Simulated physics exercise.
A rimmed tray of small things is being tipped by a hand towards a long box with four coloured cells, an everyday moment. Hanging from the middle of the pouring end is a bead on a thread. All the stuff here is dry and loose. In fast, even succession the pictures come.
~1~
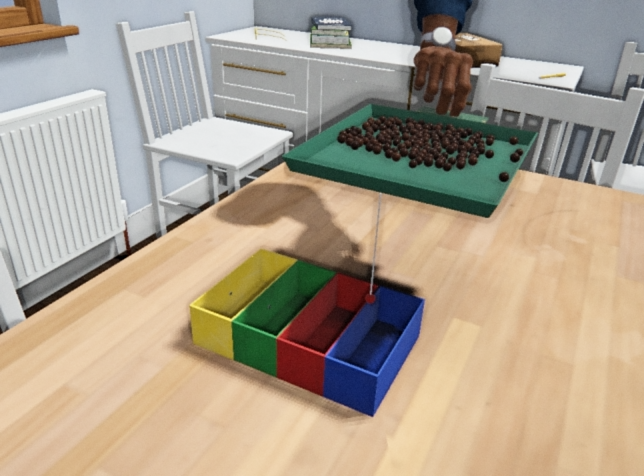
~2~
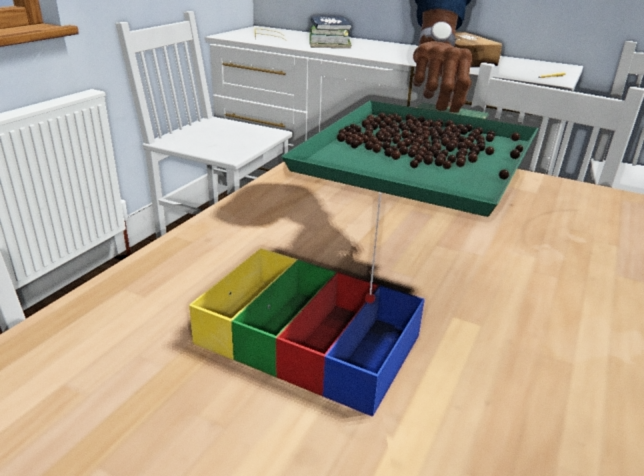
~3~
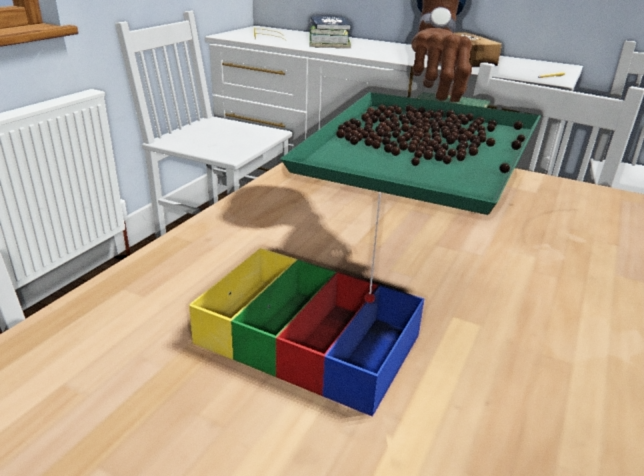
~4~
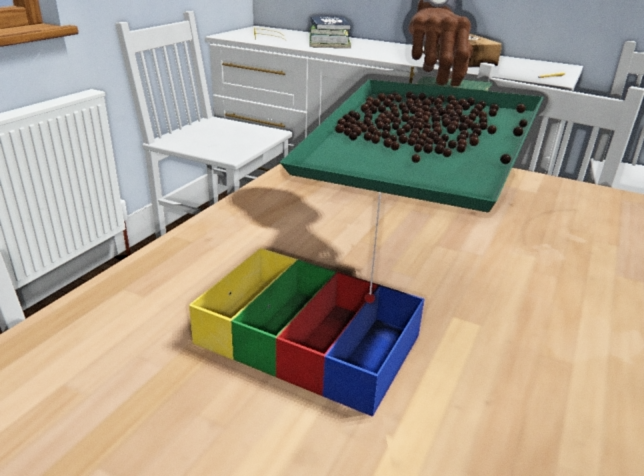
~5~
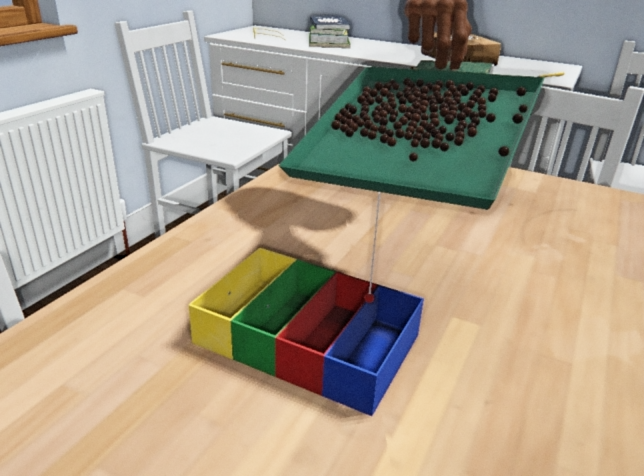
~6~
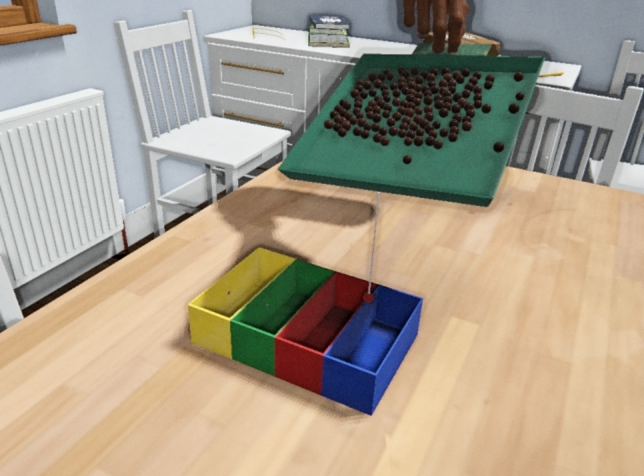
On a wooden table in a room with white chairs, a long box with yellow, green, red and blue cells stays still while a hand behind a green tray of chocolate balls gradually tips it forward, lowest at the left corner.
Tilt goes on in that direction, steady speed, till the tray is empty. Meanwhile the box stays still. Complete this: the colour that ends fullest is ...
The fullest is green.
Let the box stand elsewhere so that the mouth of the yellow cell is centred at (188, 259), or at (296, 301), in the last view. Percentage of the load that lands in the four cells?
70 and 50 in a hundred, in turn.
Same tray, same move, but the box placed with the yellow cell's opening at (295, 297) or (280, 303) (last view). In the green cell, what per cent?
20, then 20 %.
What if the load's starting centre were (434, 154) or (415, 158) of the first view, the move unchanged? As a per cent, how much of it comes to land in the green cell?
Roughly 50 and 50 percent, in that order.
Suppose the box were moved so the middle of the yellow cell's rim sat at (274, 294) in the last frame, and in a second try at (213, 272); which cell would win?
It would be the cell in yellow the first time and that red cell the second time.
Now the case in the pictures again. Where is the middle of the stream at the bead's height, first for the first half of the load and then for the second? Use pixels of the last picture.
I'd place the first part at (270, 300) and the rest at (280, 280).
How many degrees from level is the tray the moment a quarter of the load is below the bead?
Tilt: Around 65 degrees.
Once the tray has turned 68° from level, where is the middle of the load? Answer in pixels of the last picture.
The centre of the load shows up near (293, 255) in the last view.
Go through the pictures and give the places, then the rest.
The first frame shows corners of the pouring end at (291, 155) and (492, 201), level; middle of the load at (420, 142), chocolate balls; bead on its thread at (370, 299); yellow cell at (212, 328); green cell at (255, 345); red cell at (300, 363); blue cell at (350, 382).
The second frame shows corners of the pouring end at (290, 155) and (491, 200), level; middle of the load at (420, 139).
The third frame shows corners of the pouring end at (289, 157) and (491, 198), tipped barely, lowest at the left corner; middle of the load at (420, 132).
The fourth frame shows corners of the pouring end at (288, 160) and (490, 196), tipped a little, lowest at the left corner; middle of the load at (420, 122).
The fifth frame shows corners of the pouring end at (287, 163) and (489, 194), tipped clearly, lowest at the left corner; middle of the load at (417, 113).
The sixth frame shows corners of the pouring end at (286, 166) and (487, 192), tipped clearly, lowest at the left corner; middle of the load at (411, 107), all on the move; yellow cell at (210, 328); green cell at (253, 344); red cell at (299, 362); blue cell at (348, 381).
Soon after the last picture, tray tipped steeply; about a third on the tray; a small part in the green cell; a small part in the red cell; a small part in the yellow cell; a stray few in the blue cell; about a third falling or outside the box.
A little later, tray tipped past a quarter turn; about half in the green cell; about a quarter in the red cell; about a quarter in the yellow cell; a stray few in the blue cell; a small part falling or outside the box.
Later still, tray tipped past a quarter turn; about half in the green cell; about a quarter in the red cell; about a quarter in the yellow cell; a stray few in the blue cell; a small part falling or outside the box.
By the end, tray tipped past a quarter turn; about half in the green cell; about a quarter in the red cell; about a quarter in the yellow cell; a stray few in the blue cell; a small part outside the box.
